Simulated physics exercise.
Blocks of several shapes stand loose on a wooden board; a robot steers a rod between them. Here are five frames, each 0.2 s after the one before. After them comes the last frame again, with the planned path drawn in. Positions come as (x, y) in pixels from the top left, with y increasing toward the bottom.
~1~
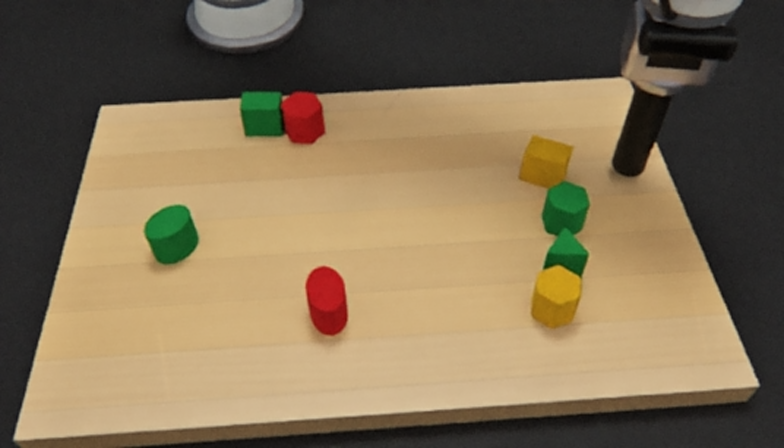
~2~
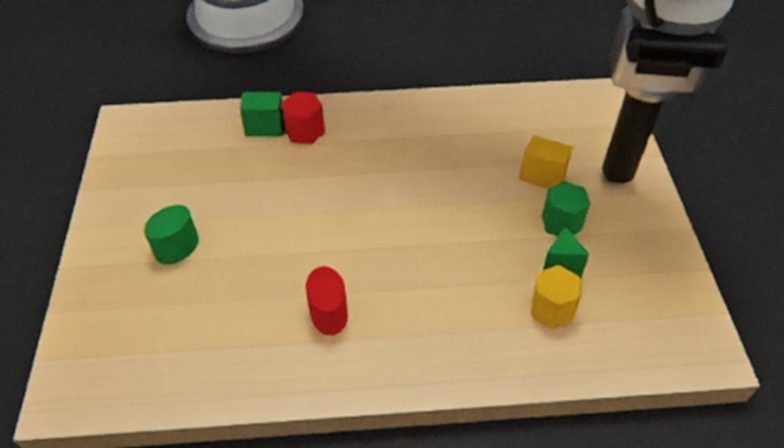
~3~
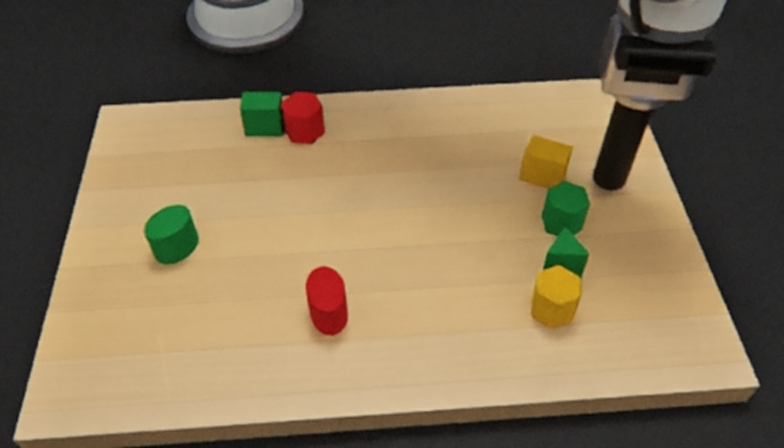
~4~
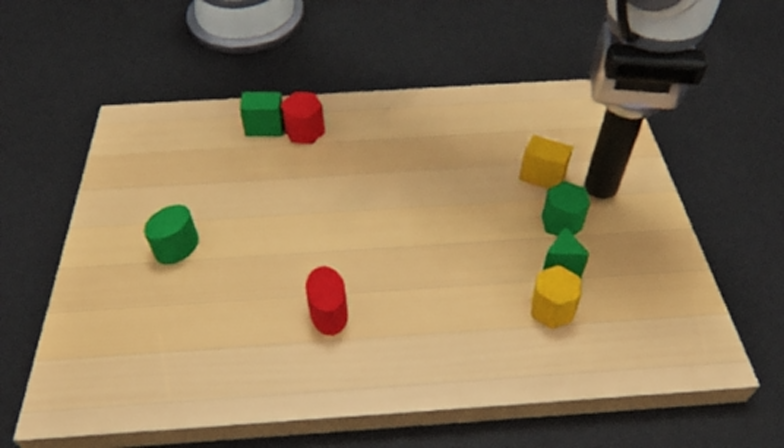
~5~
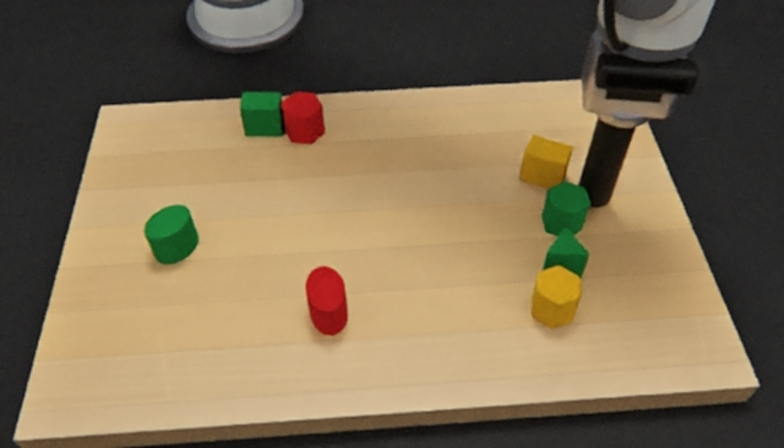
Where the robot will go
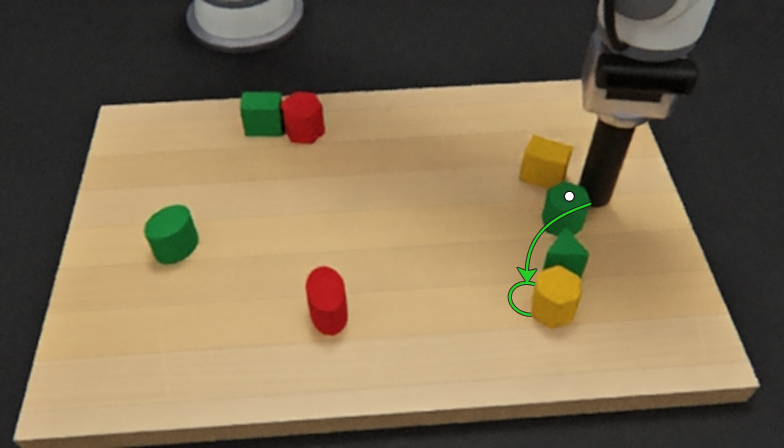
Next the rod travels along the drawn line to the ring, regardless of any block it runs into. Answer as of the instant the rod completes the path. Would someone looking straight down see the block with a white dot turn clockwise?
Yes, I think so.
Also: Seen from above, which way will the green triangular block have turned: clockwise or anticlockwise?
Looking down, my answer is that the green triangular block rotates anticlockwise.
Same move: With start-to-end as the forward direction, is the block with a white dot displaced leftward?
No, that is not how it ends up.
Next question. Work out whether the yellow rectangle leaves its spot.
The yellow rectangle is left alone.
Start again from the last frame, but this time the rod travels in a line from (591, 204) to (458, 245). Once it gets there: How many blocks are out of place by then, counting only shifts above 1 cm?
Only one block.
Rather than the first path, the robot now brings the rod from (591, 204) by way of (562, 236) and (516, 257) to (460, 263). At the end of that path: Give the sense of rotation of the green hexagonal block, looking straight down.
Looking down on the board, it turns clockwise.
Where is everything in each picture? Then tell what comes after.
In the first picture, tip of the rod (628, 165), middles of tops, yellow rectangle (549, 149), yellow hexagonal block (559, 284), green triangular block (568, 244), green hexagonal block (569, 196).
In the second picture, rod (618, 172), nothing pushed.
In the third picture, rod (609, 179), nothing pushed.
In the fourth picture, rod (601, 187), nothing pushed.
In the fifth picture, rod (594, 195), yellow rectangle (549, 149), yellow hexagonal block (559, 284), green triangular block (568, 244), green hexagonal block (569, 196).
The line goes from (591, 204) via (552, 222) and (529, 255), ending at (529, 299); the dot is on the green hexagonal block.
What follows on the original path. One third of the way, rod (553, 214); green hexagonal block (535, 220), turned 20° anticlockwise.
Two thirds of the way, rod (531, 248); green hexagonal block (509, 255), turned 15° anticlockwise.
At the end, rod (531, 291); yellow rectangle unmoved; yellow hexagonal block (569, 298), turned 25° anticlockwise; green triangular block (569, 247), turned 20° anticlockwise; green hexagonal block (495, 279), turned 50° clockwise.
